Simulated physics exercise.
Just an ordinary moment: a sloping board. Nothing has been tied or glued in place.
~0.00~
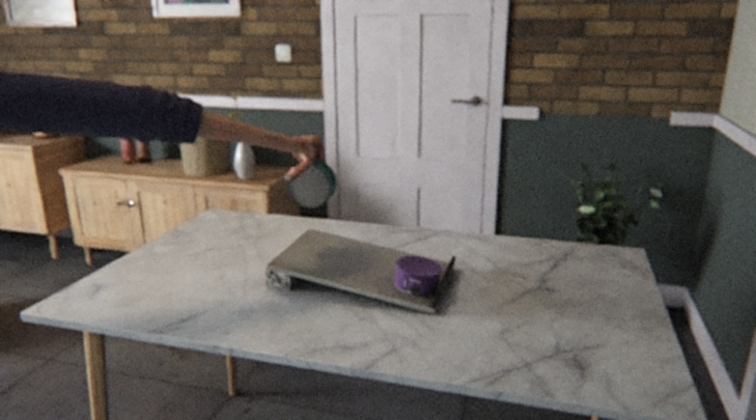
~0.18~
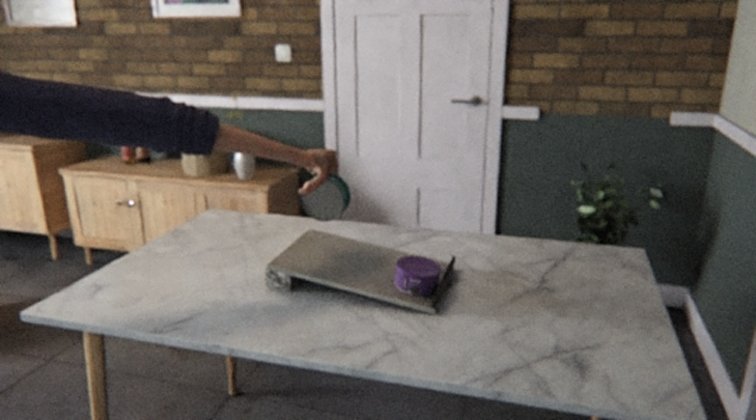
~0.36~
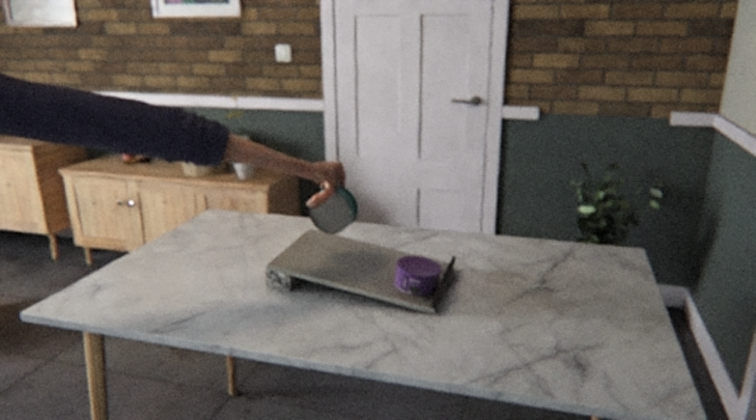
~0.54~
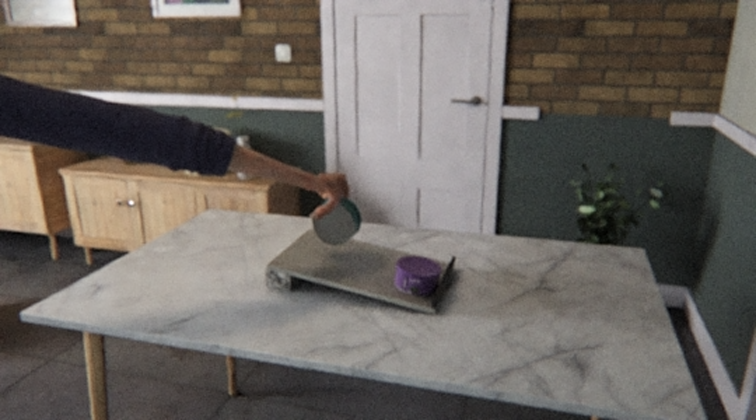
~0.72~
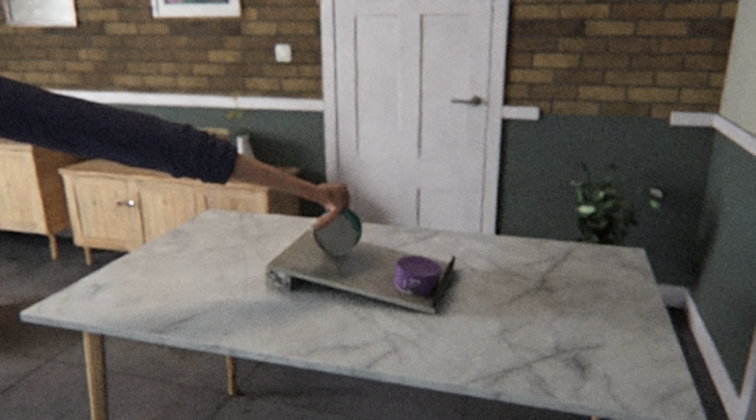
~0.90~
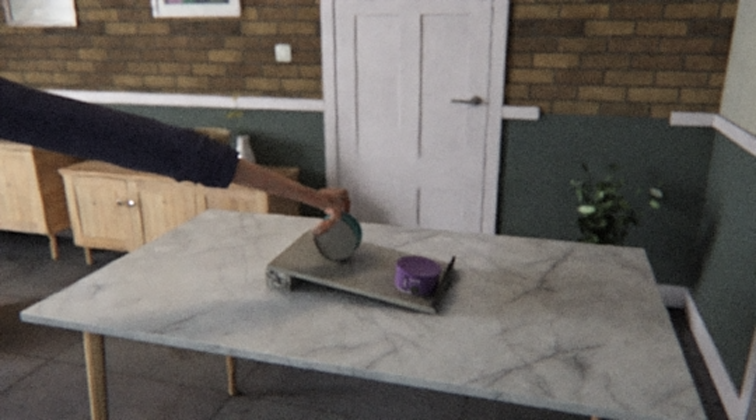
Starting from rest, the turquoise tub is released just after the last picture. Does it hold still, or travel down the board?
Carried down.
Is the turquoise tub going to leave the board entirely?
Still on top.
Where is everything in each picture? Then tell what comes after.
The first frame shows coming down; turquoise tub (312, 183); purple tub (418, 276).
The second frame shows coming down; turquoise tub (326, 197); purple tub (418, 276).
The third frame shows coming down; turquoise tub (333, 210); purple tub (418, 276).
The fourth frame shows coming down; turquoise tub (337, 221); purple tub (418, 276).
The fifth frame shows coming down; turquoise tub (338, 231); purple tub (418, 276).
The sixth frame shows in place under the hand; turquoise tub (338, 236); purple tub (418, 276).
Around 1.40 s, turquoise tub displaced a little near (363, 242).
Around 1.50 s, turquoise tub displaced about its own width near (377, 246).
Finally (2.5 s), moved from the start, turquoise tub; purple tub still in place. Final places as the last picture's camera would see them, turquoise tub near (389, 248). The turquoise tub runs down the board.
